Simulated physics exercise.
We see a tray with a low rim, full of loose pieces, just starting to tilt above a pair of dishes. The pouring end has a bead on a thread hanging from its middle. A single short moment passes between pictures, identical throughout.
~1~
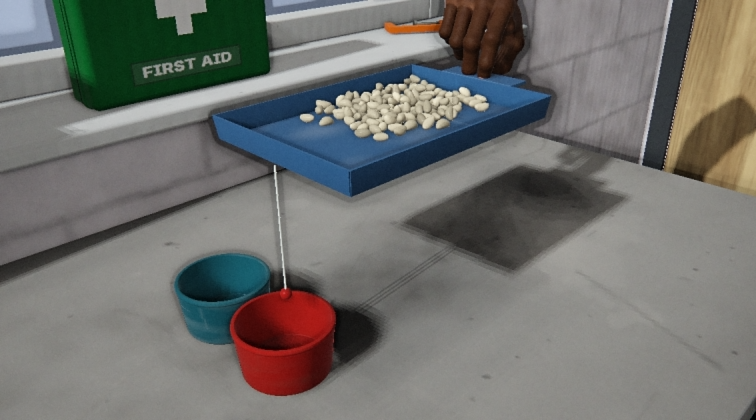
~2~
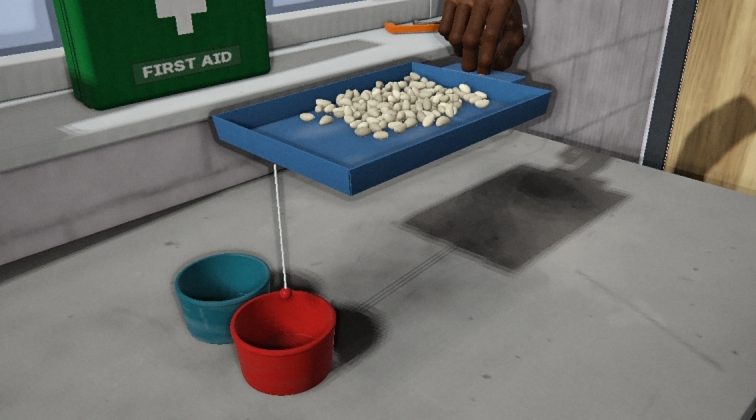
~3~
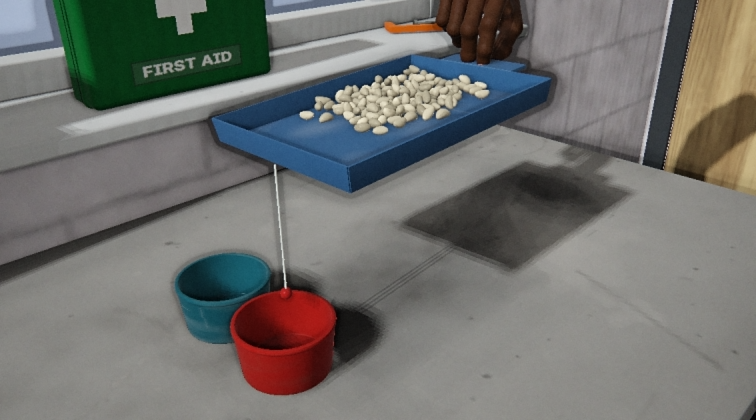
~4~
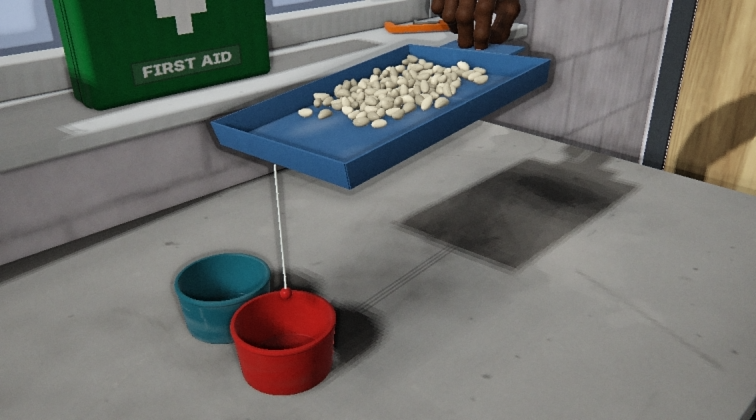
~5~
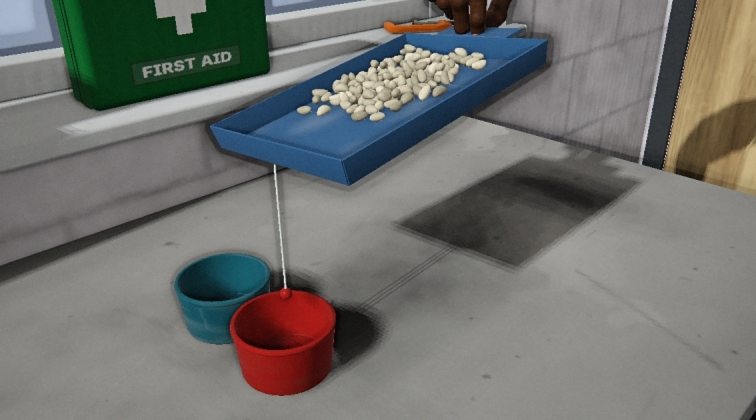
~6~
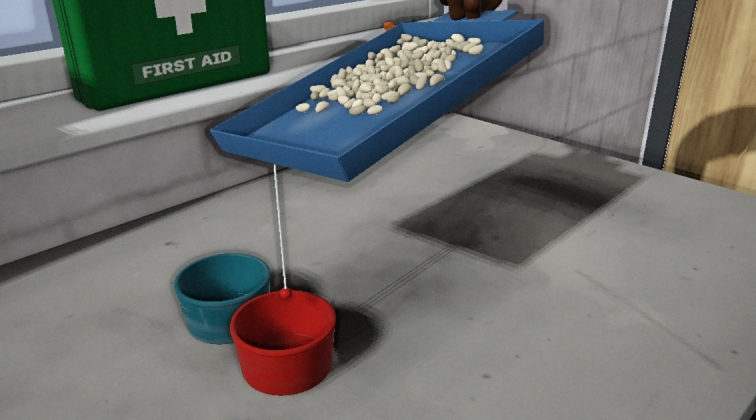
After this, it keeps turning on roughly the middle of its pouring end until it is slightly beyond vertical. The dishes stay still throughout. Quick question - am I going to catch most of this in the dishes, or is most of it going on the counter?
You'll catch most of it in the dishes.
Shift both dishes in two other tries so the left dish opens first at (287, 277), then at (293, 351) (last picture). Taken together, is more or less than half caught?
Short of half, then short of half.
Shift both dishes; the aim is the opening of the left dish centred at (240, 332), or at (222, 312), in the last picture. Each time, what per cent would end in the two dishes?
Trial 1 about 10 %, trial 2 about 30 %.
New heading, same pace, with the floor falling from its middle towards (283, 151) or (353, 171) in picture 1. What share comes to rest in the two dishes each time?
Near 30 % and, after that, 10 %.
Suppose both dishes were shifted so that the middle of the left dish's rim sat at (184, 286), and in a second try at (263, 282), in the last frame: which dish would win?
In turn: The left dish; left.
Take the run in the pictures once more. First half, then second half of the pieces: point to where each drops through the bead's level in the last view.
Points: About (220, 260), then about (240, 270).
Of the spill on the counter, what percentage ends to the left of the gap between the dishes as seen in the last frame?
100 per cent or thereabouts.
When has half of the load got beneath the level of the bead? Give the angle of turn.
At about 115°.
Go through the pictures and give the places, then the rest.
Corners of the pouring end at (217, 115) and (350, 169), level; middle of the load at (402, 109), white beans; left dish at (185, 313); right dish at (244, 361); bead on its thread at (286, 294), in the first frame.
Corners of the pouring end at (217, 116) and (350, 168), level; middle of the load at (402, 107), in the second frame.
Corners of the pouring end at (216, 118) and (348, 165), tipped barely, lowest at the left corner; middle of the load at (402, 100), in the third frame.
Corners of the pouring end at (215, 122) and (345, 162), tipped a little, lowest at the left corner; middle of the load at (400, 92), in the fourth frame.
Corners of the pouring end at (214, 125) and (342, 158), tipped a little, lowest at the left corner; middle of the load at (399, 75), in the fifth frame.
Corners of the pouring end at (214, 129) and (339, 155), tipped clearly, lowest at the left corner; middle of the load at (395, 70); left dish at (185, 313); right dish at (244, 361), in the sixth frame.
Soon, tray tipped steeply; nearly all on the tray; a stray few in the air.
A while on, tray tipped right over; most on the tray; a small part in the left dish; a stray few in the air.
Towards the end, tray tipped past a quarter turn; a stray few in the right dish; most in the left dish; a small part outside both.
Finally, tray tipped past a quarter turn; a stray few in the right dish; most in the left dish; a small part outside both.
